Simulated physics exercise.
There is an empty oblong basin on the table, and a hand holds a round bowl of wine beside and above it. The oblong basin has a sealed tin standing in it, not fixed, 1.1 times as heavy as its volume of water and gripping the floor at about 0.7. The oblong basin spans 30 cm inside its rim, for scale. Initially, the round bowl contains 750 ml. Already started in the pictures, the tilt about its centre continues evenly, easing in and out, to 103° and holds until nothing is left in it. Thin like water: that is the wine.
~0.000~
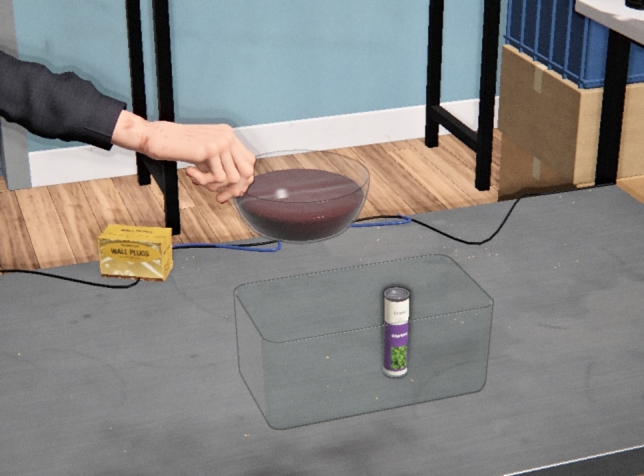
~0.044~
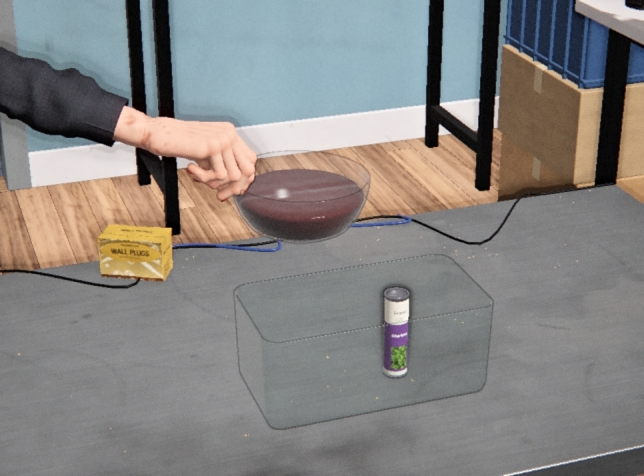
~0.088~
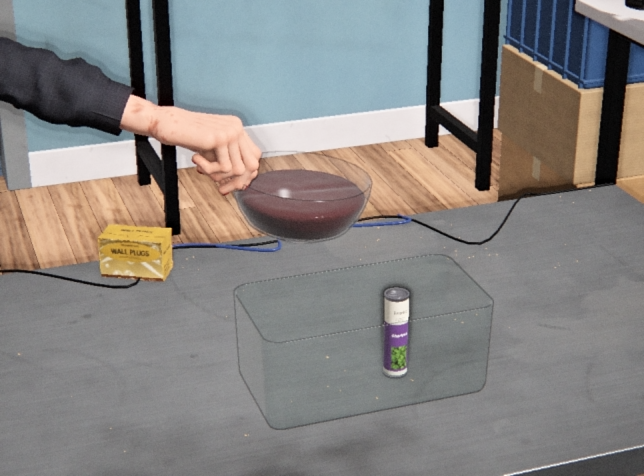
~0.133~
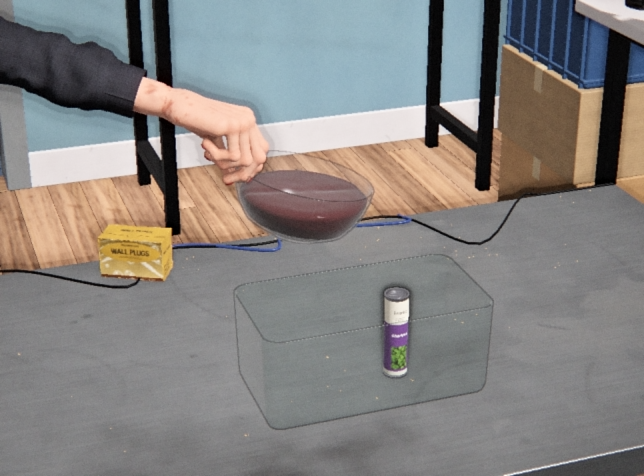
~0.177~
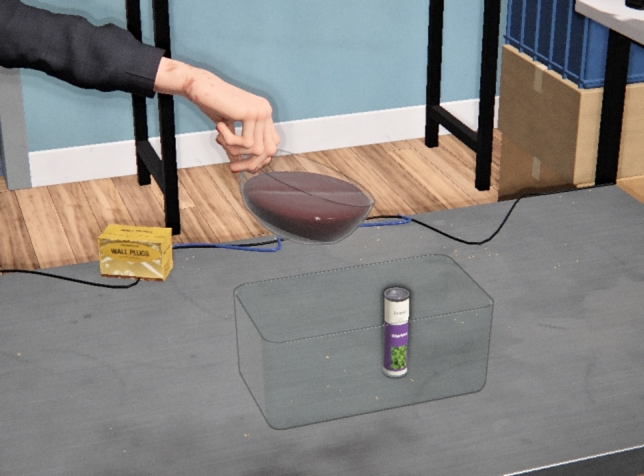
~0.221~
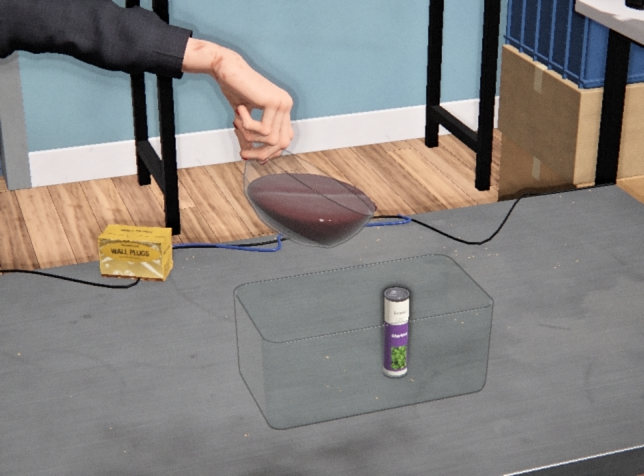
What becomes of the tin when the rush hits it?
The tin stays upright.
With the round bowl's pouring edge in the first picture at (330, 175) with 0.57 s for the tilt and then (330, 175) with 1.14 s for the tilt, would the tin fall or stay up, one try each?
Run one: It tumbles. Run two: It does not tip.
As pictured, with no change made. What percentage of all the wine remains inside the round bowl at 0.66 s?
What remains is about 0 percent of it all.
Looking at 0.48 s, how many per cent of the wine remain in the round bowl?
Close to 12 percent of the liquid remains at that time.
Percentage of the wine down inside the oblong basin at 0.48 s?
I'd put it near 46 percent.
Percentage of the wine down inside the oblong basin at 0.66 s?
Reading: Approx. 96 %.
By 0.48 s the tilt is 96° and 12 per cent is still to pour; the tin stands where it began.
By 0.66 s the tilt is 103° and 0 per cent is still to pour; the tin stands where it began.
By 0.86 s the tilt is 103° and 0 per cent is still to pour; the tin stands where it began.
By 1.07 s the tilt is 103° and 0 per cent is still to pour; the tin stands where it began.
At rest the tin stands where it began.
